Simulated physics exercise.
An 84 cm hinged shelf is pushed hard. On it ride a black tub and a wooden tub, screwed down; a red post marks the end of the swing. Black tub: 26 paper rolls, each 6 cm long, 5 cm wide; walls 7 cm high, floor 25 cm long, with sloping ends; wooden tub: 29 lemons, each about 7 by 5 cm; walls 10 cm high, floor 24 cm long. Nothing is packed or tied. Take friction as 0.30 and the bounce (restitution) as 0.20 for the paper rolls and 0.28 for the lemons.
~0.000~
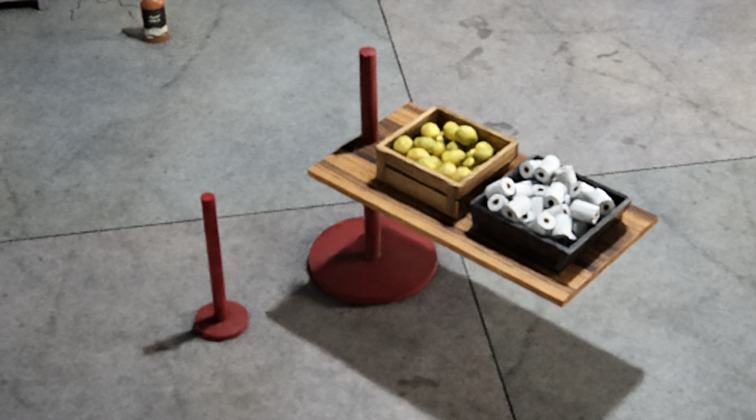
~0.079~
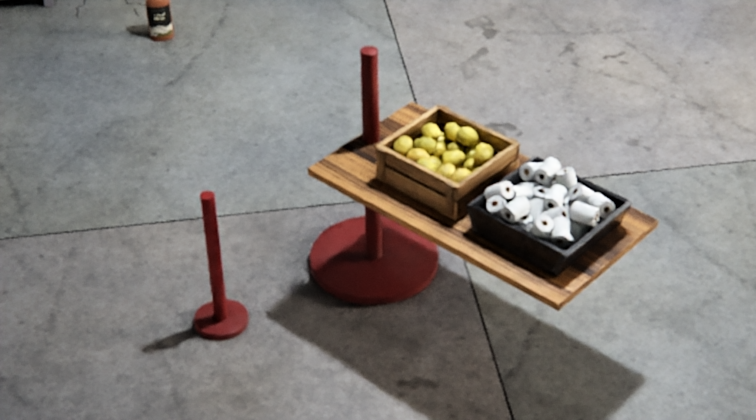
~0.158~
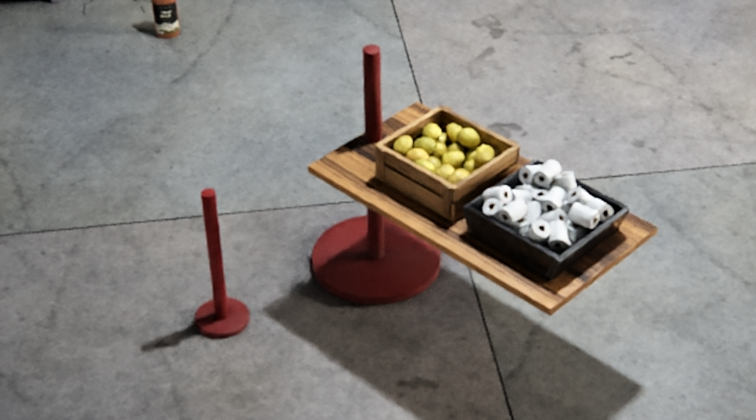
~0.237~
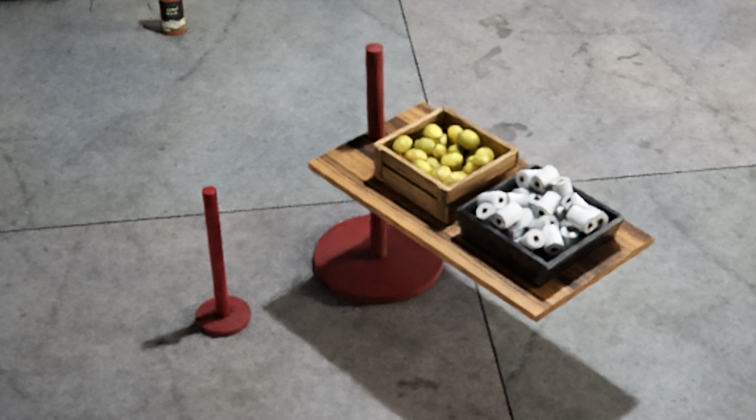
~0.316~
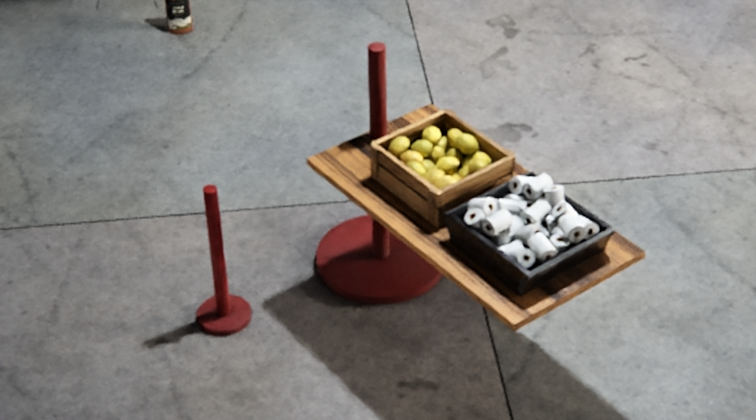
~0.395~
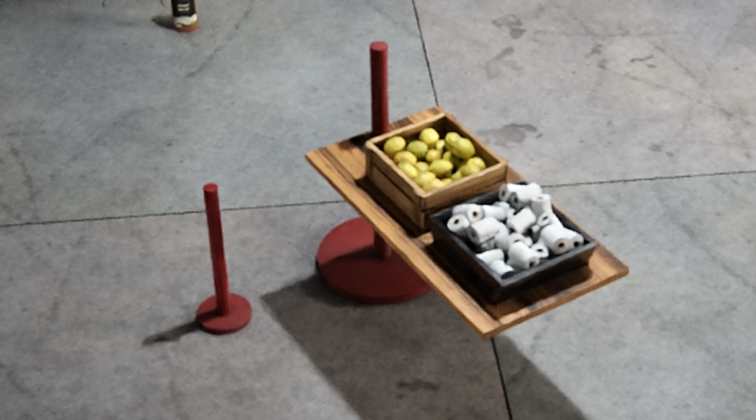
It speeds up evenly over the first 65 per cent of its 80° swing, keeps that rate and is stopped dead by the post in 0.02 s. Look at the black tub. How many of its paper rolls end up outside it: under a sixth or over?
Under a sixth of the paper rolls leave the black tub.
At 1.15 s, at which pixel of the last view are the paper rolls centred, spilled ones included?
Near (233, 238).
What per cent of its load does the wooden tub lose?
Lost: Wooden tub 0 per cent.
After 0.95 s, it reaches the stop.
After 1.03 s, the black tub has all 26 and the wooden tub has all 29.
After 1.15 s, the black tub is down by 1 of 26 and the wooden tub has all 29.
After 1.37 s, the black tub is down by 2 of 26 and the wooden tub has all 29.
Final count (at 1.81 s), the black tub is down by 2 of 26 and the wooden tub has all 29. Asked share, 2 of 26, 8 per cent.
